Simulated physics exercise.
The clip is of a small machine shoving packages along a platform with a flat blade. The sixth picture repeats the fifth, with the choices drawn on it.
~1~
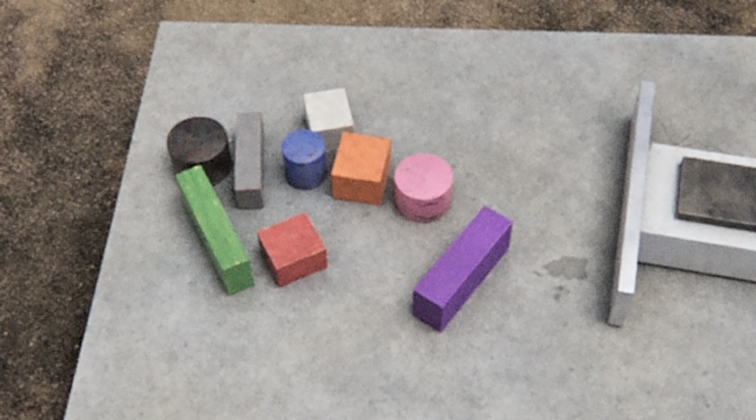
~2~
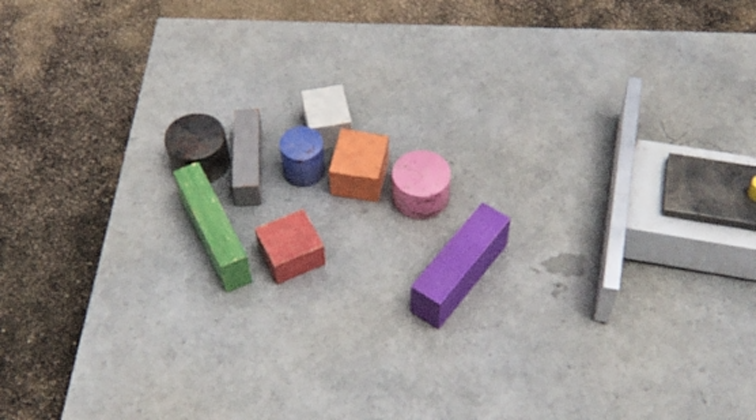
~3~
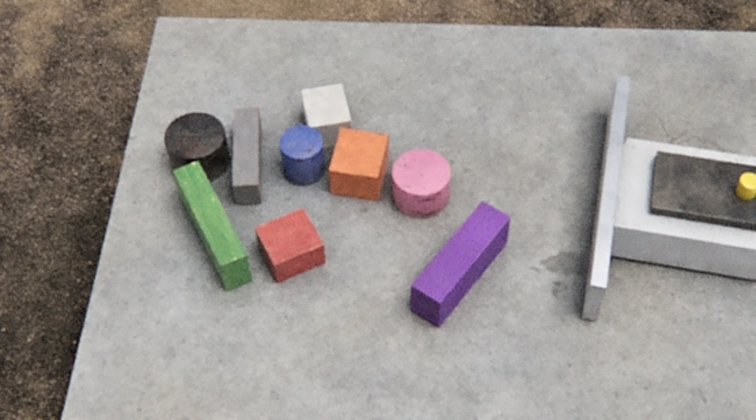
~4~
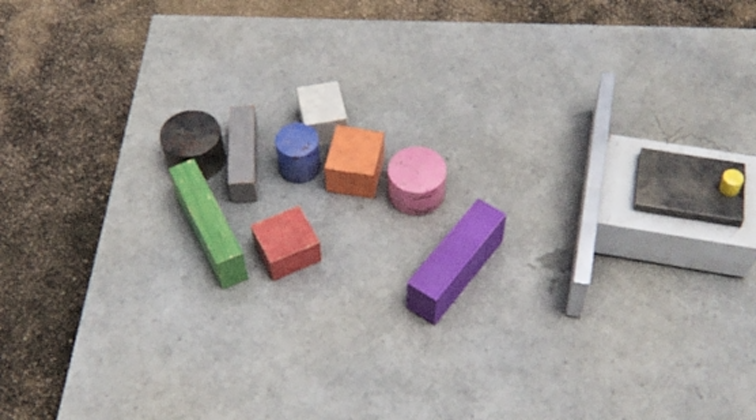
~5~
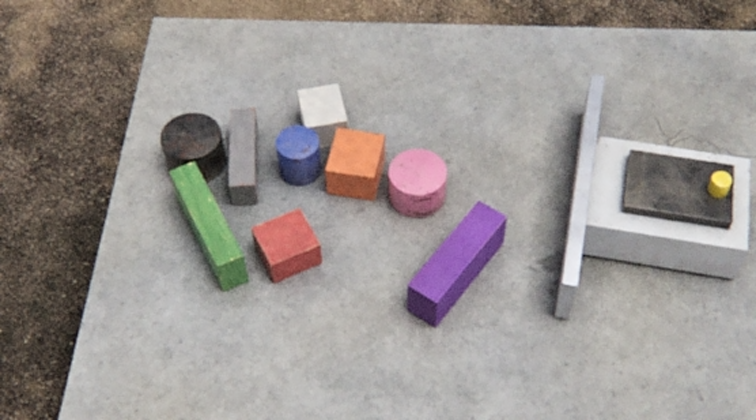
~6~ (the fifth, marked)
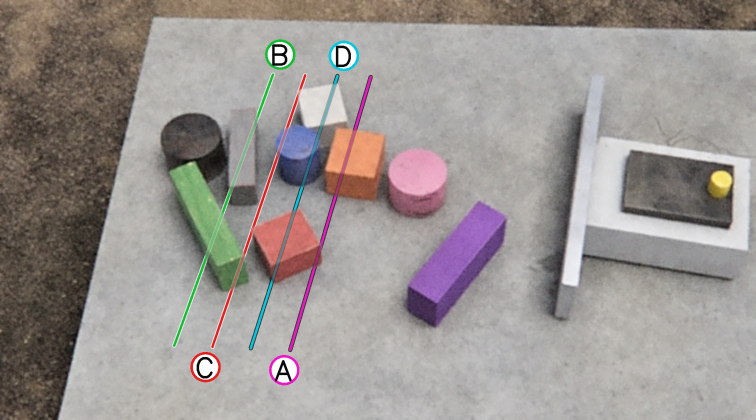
On a grey platform edged by brown ground, nine small coloured blocks and cylinders sit clustered at the left and centre, while a machine with a flat upright blade stands at the right. The machine slides slowly left toward the purple block, bringing its yellow knob into view, while the objects stay put.
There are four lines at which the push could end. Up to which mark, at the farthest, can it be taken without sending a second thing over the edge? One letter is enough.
As far as mark B.
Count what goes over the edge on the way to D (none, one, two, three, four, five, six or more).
The count is none.
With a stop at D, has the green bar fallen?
No.
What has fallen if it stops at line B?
The black canister goes over.
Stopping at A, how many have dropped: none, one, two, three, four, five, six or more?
By then, none.
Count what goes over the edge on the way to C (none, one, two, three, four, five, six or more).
The count is none.
On the marked copy, A at (334, 201); B at (228, 198); C at (263, 199); D at (298, 200).
Following B. Soon after the start, robot (538, 182); purple stick (413, 262); black canister (194, 149).
Later, robot (409, 178); green bar (197, 229); grey bar (236, 154).
In the end, robot (308, 175); black canister over the edge; green bar (110, 223); one fallen.
As for the rest, A is within the limit but short; C is within the limit but short; D is within the limit but short.
